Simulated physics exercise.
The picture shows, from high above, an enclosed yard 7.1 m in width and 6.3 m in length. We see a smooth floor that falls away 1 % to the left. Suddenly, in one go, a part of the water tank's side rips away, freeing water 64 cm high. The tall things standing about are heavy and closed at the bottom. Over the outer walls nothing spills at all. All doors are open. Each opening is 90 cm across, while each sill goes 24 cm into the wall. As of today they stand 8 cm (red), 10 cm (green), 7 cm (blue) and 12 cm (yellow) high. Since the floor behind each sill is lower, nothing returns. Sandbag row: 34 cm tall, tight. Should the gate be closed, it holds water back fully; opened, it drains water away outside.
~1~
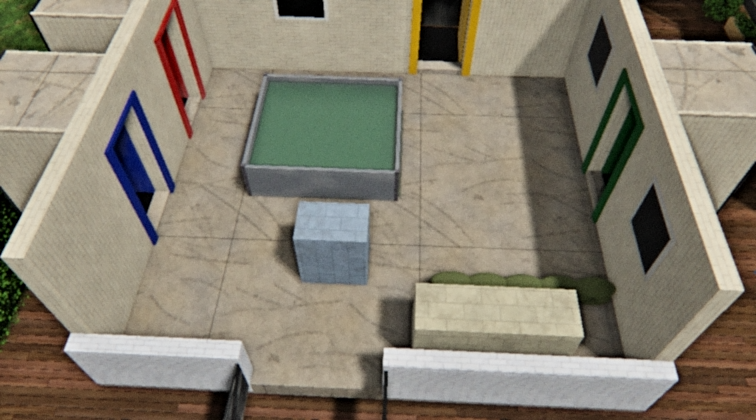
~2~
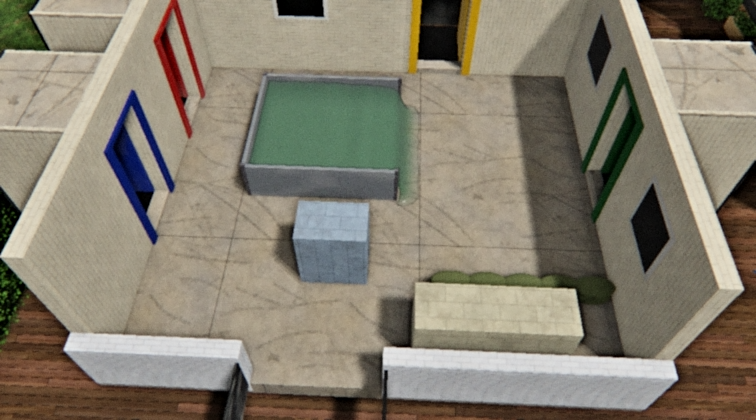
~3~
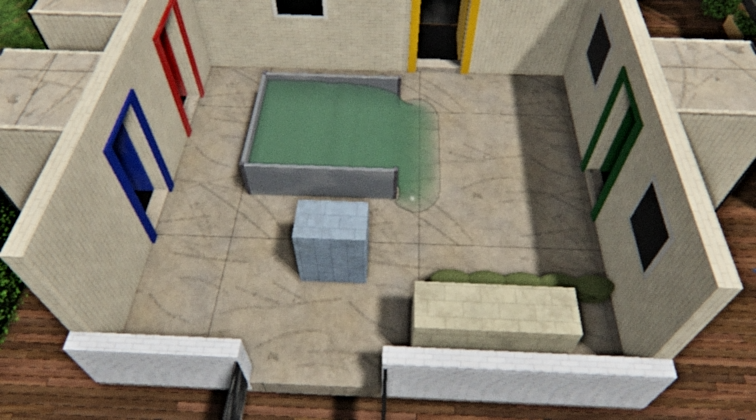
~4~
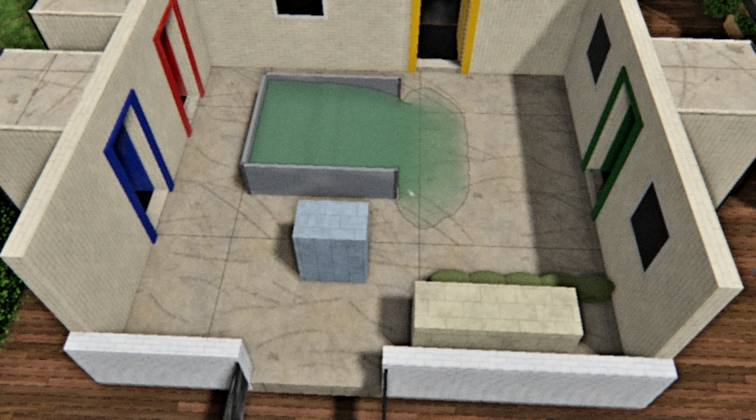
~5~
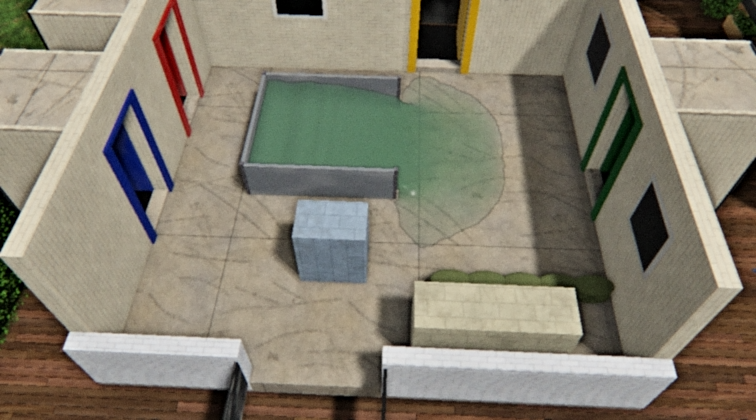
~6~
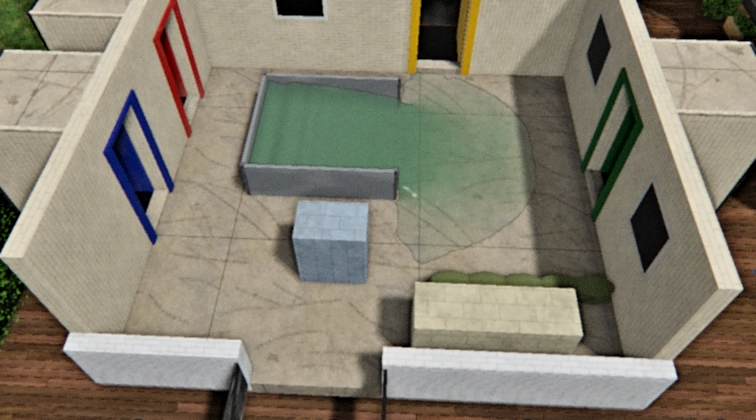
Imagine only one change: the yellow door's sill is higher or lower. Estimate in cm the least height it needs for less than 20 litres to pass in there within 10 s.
I would say 10 cm.
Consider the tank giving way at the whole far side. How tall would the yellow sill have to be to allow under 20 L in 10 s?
Then 16 cm.
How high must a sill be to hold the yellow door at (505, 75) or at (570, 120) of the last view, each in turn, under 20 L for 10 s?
First place around 22 cm, second around 26 cm.
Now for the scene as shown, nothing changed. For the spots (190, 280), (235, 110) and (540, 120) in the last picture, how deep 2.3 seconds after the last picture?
Roughly 0, then 0, then 30 cm.
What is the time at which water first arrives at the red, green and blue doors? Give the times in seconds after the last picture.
Door red 5.0 s / door green 0.3 s / door blue 6.0 s.
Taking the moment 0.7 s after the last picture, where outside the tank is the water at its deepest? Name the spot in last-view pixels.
Check close to (577, 156).
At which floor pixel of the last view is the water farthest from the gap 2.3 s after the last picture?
Somewhere near the pixel (625, 382).
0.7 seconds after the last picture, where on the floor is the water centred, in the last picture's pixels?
I'd say around (384, 153).
Then, 0.7 s after the last picture water covers 35 % of the floor, deepest (34 cm) near (577, 156); 7 cm at the yellow door, 0 litres in over its 12 cm sill.
Then, 2.3 s after the last picture water covers 40 % of the floor, deepest (34 cm) near (573, 134); 6 cm at the yellow door, 0 litres in over its 12 cm sill.
Then, 9.3 s after the last picture water covers 90 % of the floor, deepest (12 cm) near (115, 360); 6 cm at the yellow door, 9 litres in over its 12 cm sill.
At the yellow door as built, the water peaked near 15 cm, 3.7 s after the last picture.
With a sill of 9 cm, 31 litres would have come in within the 10 s; with 12 cm, 9 litres. So under 20 litres takes about 10 cm.
